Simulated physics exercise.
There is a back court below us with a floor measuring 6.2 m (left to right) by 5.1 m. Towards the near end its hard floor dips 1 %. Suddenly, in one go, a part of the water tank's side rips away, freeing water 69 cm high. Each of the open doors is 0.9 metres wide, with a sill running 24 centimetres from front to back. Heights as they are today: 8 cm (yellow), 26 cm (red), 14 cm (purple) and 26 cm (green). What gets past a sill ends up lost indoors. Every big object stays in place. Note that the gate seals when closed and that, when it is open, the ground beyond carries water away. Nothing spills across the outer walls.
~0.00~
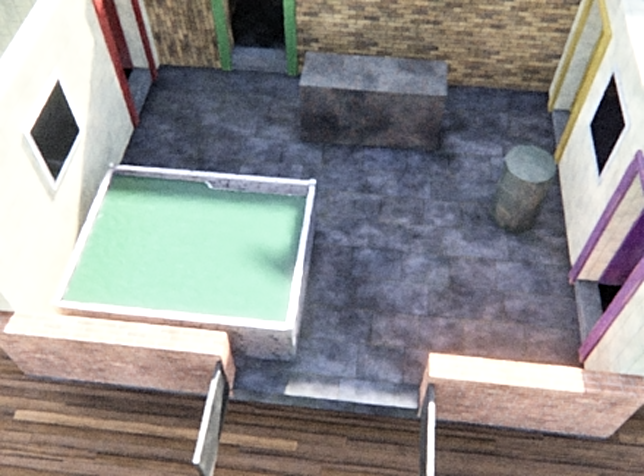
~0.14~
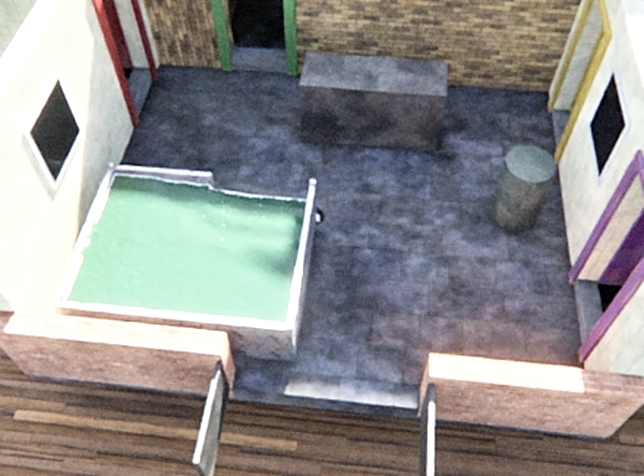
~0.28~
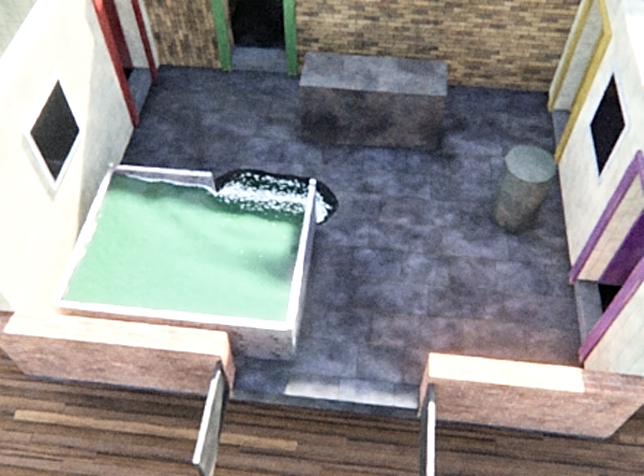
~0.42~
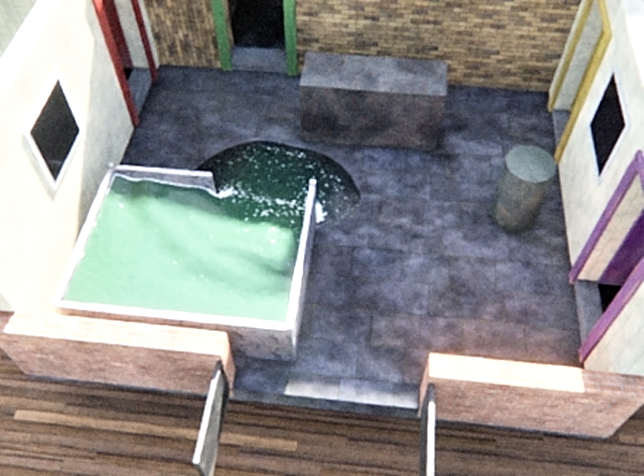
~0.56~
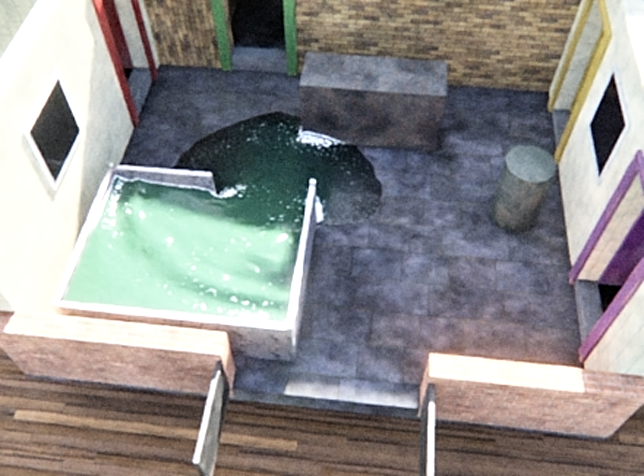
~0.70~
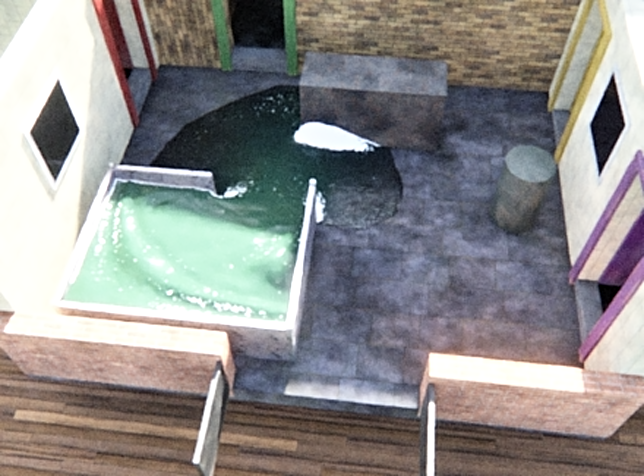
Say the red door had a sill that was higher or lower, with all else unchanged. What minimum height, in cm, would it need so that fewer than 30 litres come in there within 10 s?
About 20 cm.
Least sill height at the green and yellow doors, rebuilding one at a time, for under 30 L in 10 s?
Roughly 26 cm for the green door and roughly 12.0 cm for the yellow door.
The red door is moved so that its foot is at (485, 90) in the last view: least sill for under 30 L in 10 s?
10.0 cm.
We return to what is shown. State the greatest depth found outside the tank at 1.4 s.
About 42 cm at most.
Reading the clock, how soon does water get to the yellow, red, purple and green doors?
Times: Yellow 2.0 s, red 1.3 s, purple 2.8 s, green 0.9 s.
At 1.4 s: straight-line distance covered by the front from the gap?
The front sits around 3.4 m out.
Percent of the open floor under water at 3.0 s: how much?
Close to 70 per cent is wet.
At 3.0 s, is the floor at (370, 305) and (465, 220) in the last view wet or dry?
Note: Point one not yet reached; point two reached.
After 1.4 s water covers 35 % of the floor, deepest (42 cm) near (325, 153); 4 cm at the red door, 0 litres in over its 26 cm sill.
After 3.0 s water covers 70 % of the floor, deepest (38 cm) near (171, 66); 23 cm at the red door, 1 litre in over its 26 cm sill.
After 10.0 s water covers 100 % of the floor, deepest (15 cm) near (47, 348); 8 cm at the red door, 6 litres in over its 26 cm sill.
At the red door as built, the water arrived by 1.3 s and peaked near 24 cm at 3.4 s.
Run again over the same 10 s with other heights there, 47 litres in over 18 cm, 10 litres over 24.5 cm. The limit of 30 litres is kept from about 20 cm up.
